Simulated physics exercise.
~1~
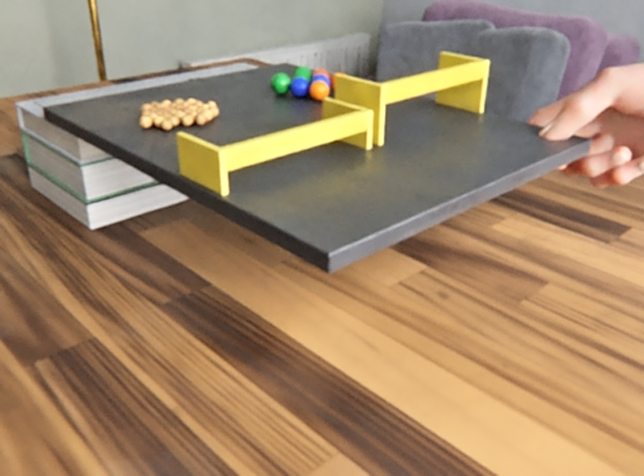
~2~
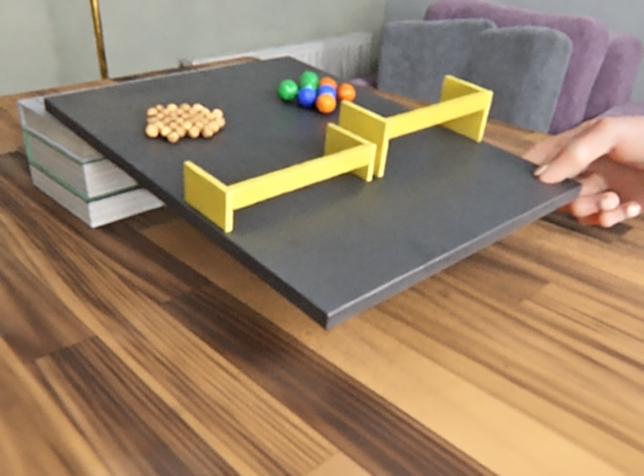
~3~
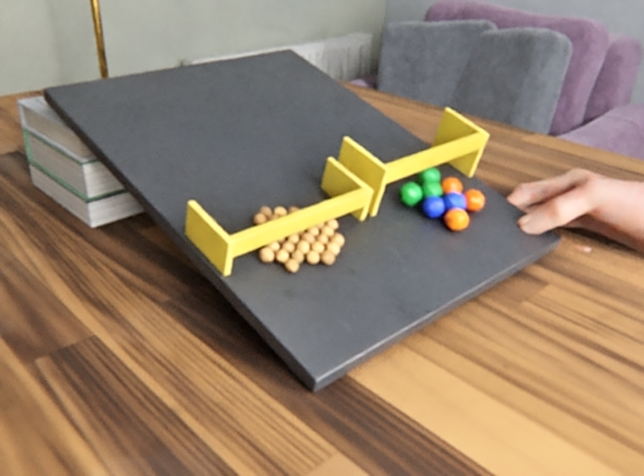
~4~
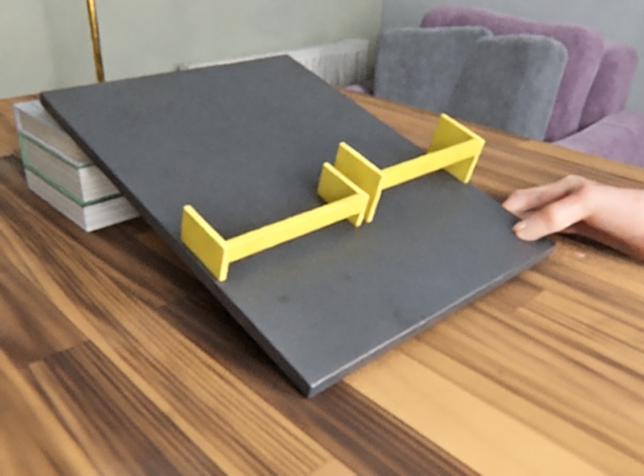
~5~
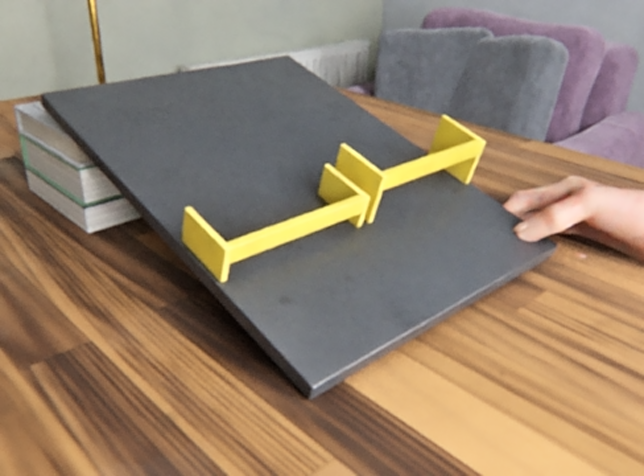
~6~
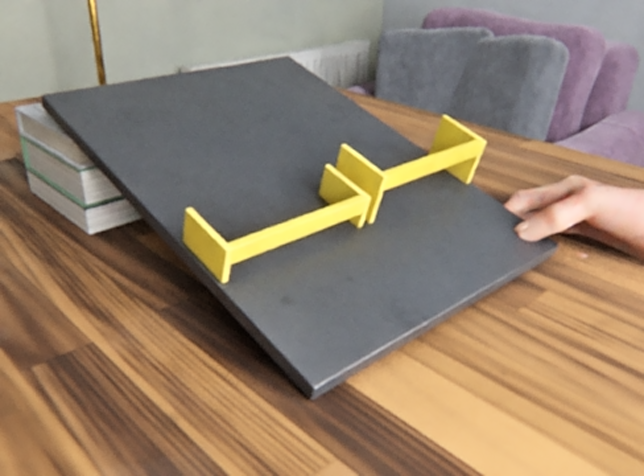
Wooden beads and coloured balls slide under yellow bars and off a board a hand tilts.
